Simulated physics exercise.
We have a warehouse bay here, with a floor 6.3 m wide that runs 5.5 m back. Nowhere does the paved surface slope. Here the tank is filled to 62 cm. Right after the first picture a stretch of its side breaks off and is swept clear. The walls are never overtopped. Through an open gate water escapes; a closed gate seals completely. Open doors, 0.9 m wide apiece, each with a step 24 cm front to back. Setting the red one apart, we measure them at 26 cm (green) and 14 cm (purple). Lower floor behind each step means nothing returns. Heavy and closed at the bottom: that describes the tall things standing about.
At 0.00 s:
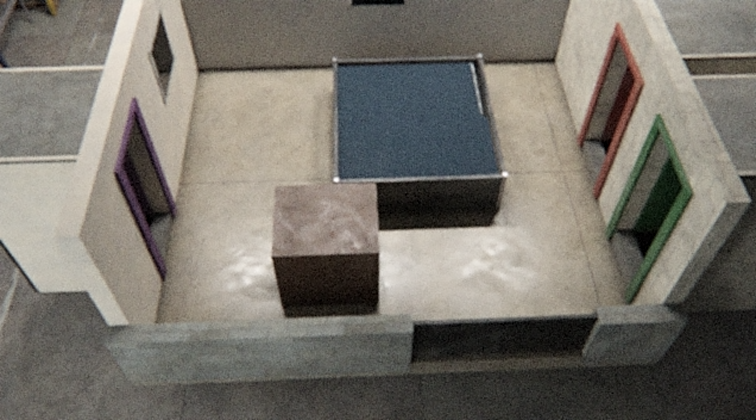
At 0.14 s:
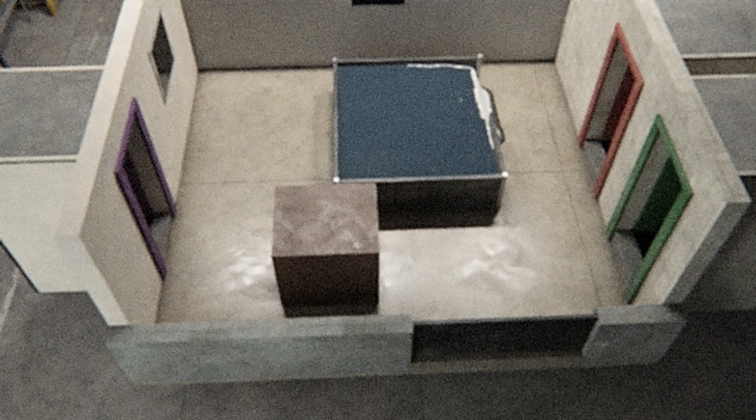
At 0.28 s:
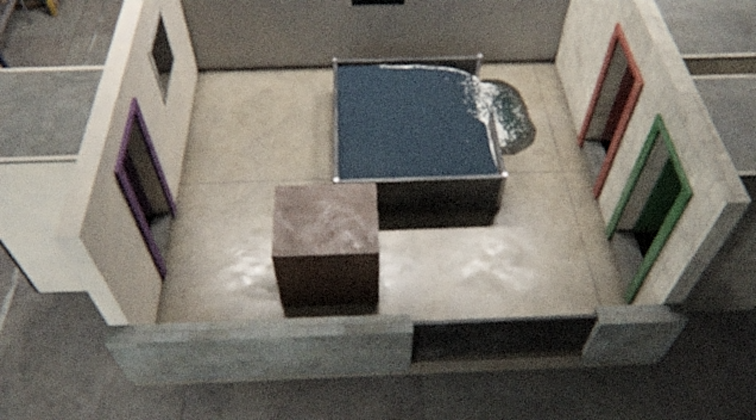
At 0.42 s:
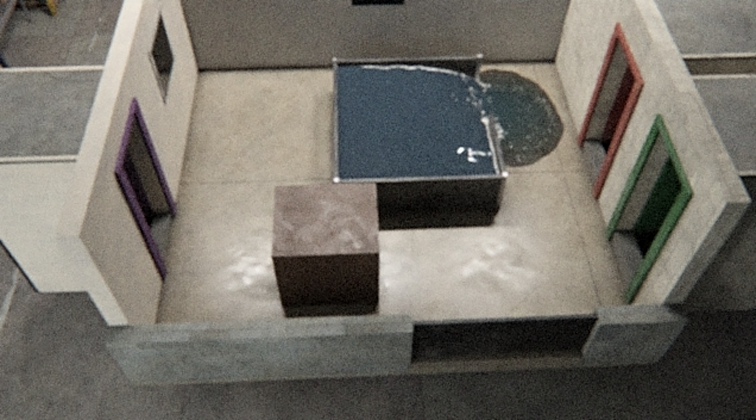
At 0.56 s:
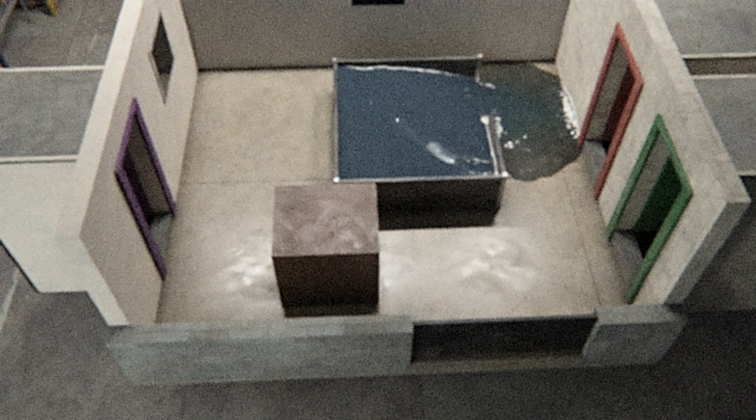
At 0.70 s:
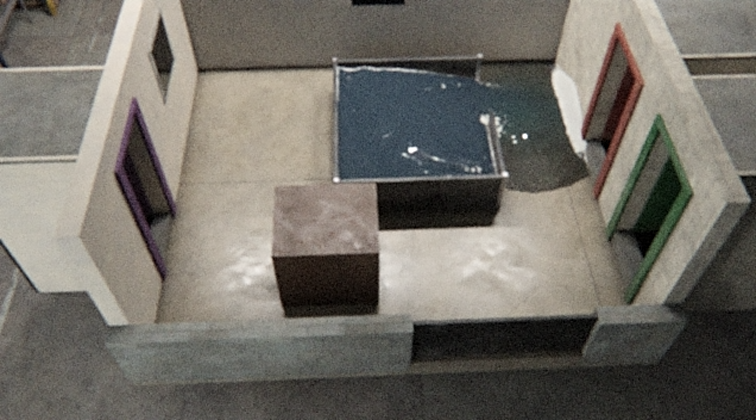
A large tank of dark water pours from its right side across the floor.
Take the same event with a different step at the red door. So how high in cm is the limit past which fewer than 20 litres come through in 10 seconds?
The limit is about 17 cm.
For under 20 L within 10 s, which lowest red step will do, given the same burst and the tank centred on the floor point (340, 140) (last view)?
With that change, some 18 centimetres.
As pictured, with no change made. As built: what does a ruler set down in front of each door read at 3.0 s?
Depths, in cm - green: 6, purple: 0, red: 20.
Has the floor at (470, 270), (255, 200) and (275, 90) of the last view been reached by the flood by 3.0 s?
Spot one awash, spot two bone dry, spot three awash.
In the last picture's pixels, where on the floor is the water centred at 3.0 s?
It lies near (455, 142) in the last picture.
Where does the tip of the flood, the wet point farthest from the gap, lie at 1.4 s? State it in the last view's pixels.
Lab note: Front tip approx. at (601, 246).
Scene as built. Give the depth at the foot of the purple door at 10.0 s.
It stands about 12.5 centimetres deep.
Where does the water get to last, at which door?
Door: Purple.
After 1.4 s water covers 15 % of the floor, deepest (56 cm) near (546, 63); 19 cm at the red door, 0 litres in over its 20 cm step.
After 3.0 s water covers 45 % of the floor, deepest (38 cm) near (548, 69); 20 cm at the red door, 4 litres in over its 20 cm step.
After 10.0 s water covers 95 % of the floor, deepest (18 cm) near (150, 356); 8 cm at the red door, 7 litres in over its 20 cm step.
At the red door as built, the water arrived by 0.7 s and peaked near 20 cm at 2.6 s.
Run again over the same 10 s with other heights there, 28 litres in over 15.5 cm, 5 litres over 21 cm. The limit of 20 litres is kept from about 17 cm up.
